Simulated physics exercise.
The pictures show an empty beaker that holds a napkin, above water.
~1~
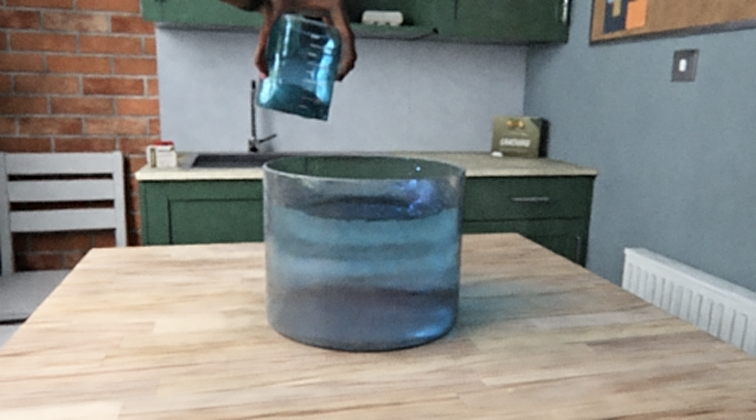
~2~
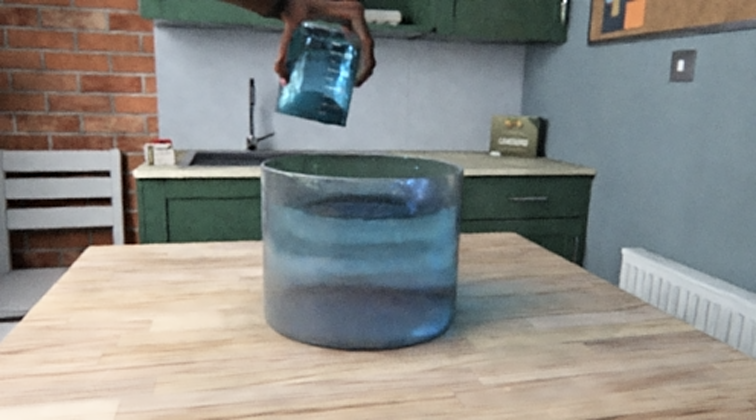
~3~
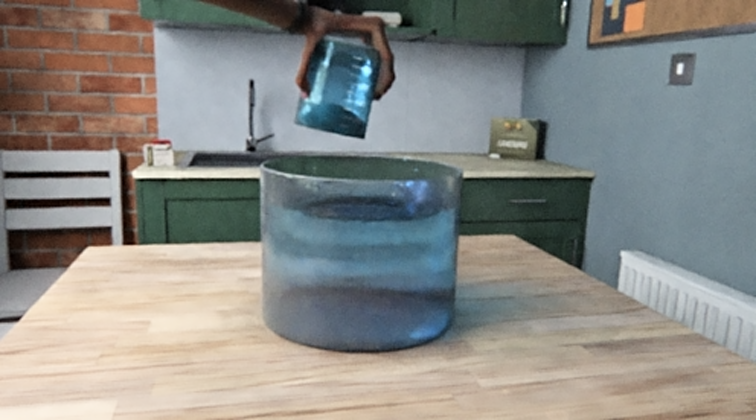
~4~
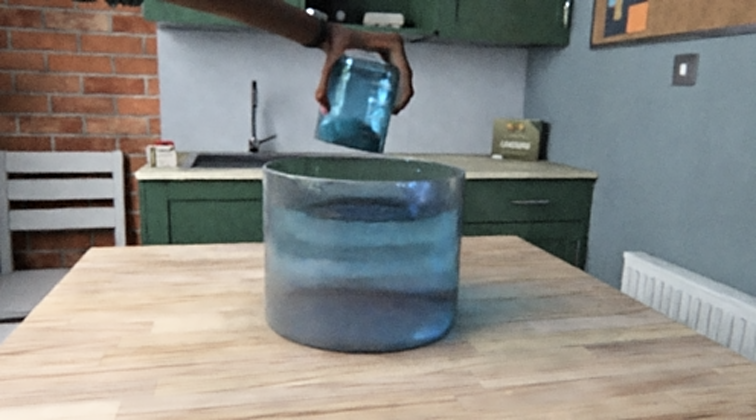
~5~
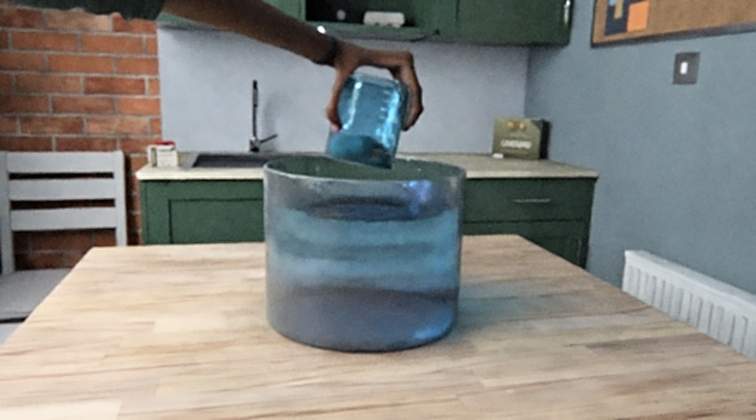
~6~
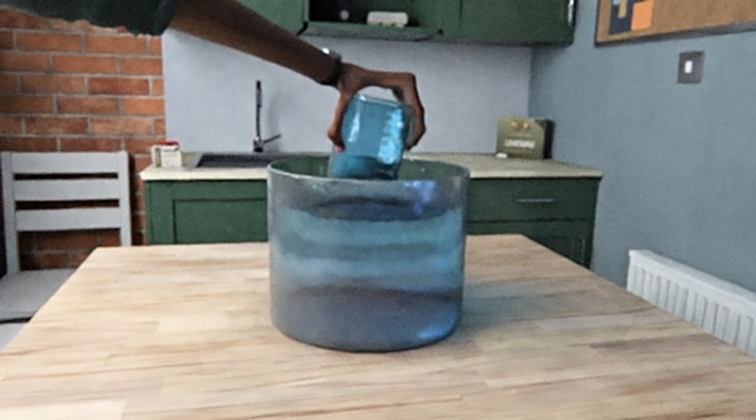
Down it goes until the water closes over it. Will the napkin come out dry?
The napkin gets soaked.
Shortly, the beaker enters the water.
Then, water pours in as the air escapes.
At the finish, the beaker is under, flooded, and the napkin is wet.
